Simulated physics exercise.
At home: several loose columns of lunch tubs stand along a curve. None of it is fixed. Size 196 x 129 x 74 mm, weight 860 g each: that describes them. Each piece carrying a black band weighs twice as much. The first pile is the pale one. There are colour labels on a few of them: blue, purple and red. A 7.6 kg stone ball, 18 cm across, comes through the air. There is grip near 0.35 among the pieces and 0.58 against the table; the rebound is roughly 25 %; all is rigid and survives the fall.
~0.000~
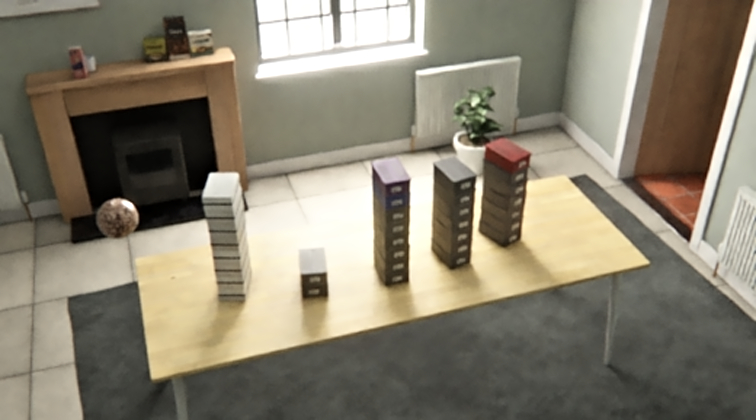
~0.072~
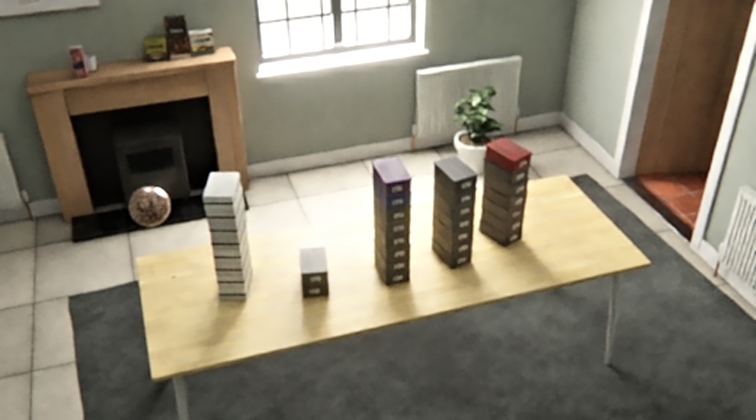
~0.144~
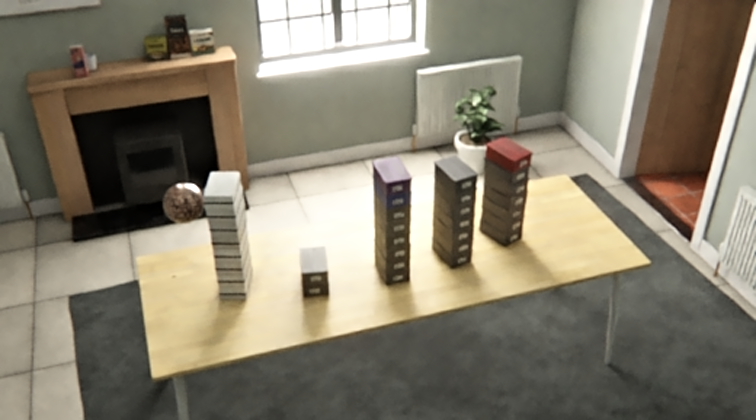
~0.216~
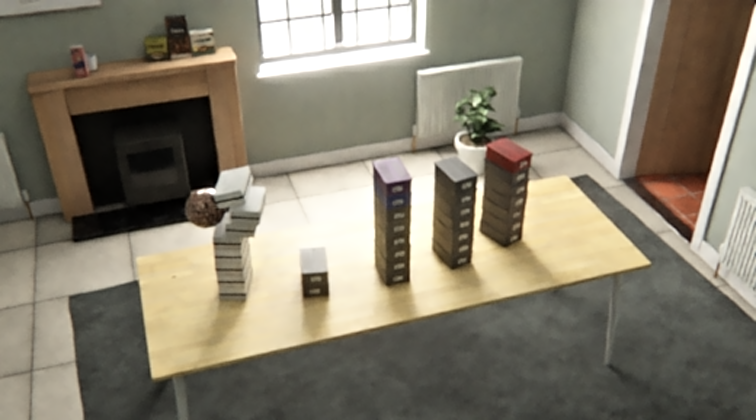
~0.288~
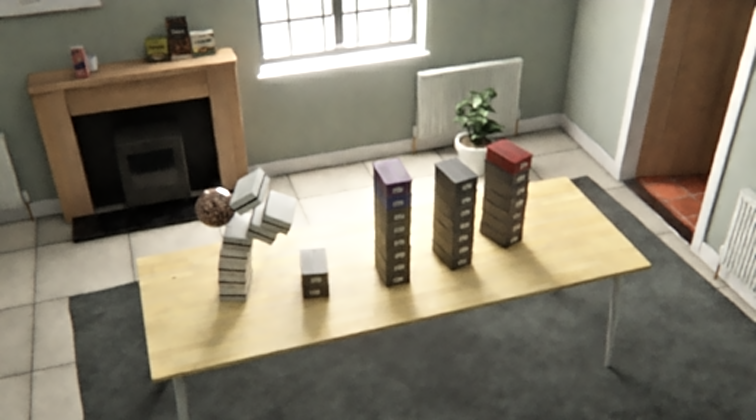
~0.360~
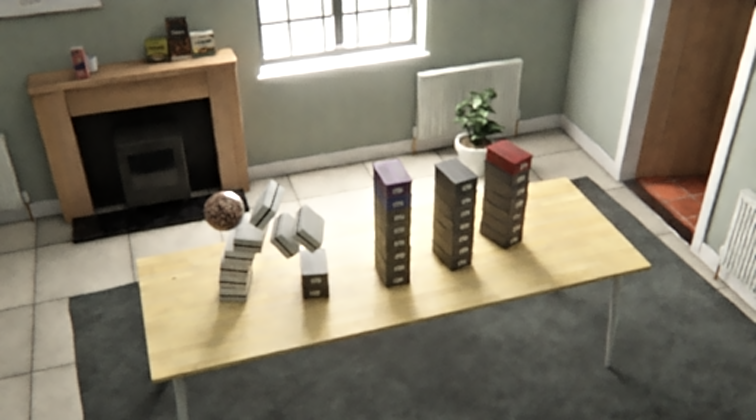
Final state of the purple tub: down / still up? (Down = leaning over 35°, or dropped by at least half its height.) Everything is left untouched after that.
Up.
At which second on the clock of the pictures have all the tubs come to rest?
Around 1.5 s.
After 0.44 s, 3 of the pale pile down; none of the 24 other tubs down; purple tub unmoved.
After 0.56 s, 4 of the pale pile down; none of the 24 other tubs down, 2 disturbed; purple tub unmoved.
After 0.82 s, 5 of the pale pile down; none of the 24 other tubs down, 2 disturbed; purple tub unmoved.
After 1.58 s, 5 of the pale pile down; none of the 24 other tubs down, 3 disturbed; purple tub unmoved.
In the end (1.9 s), 5 of the pale pile down; none of the 24 other tubs down, 3 disturbed; purple tub unmoved; blue tub unmoved; red tub unmoved. From the last view, middles, purple tub near (393, 179), blue tub near (393, 192).
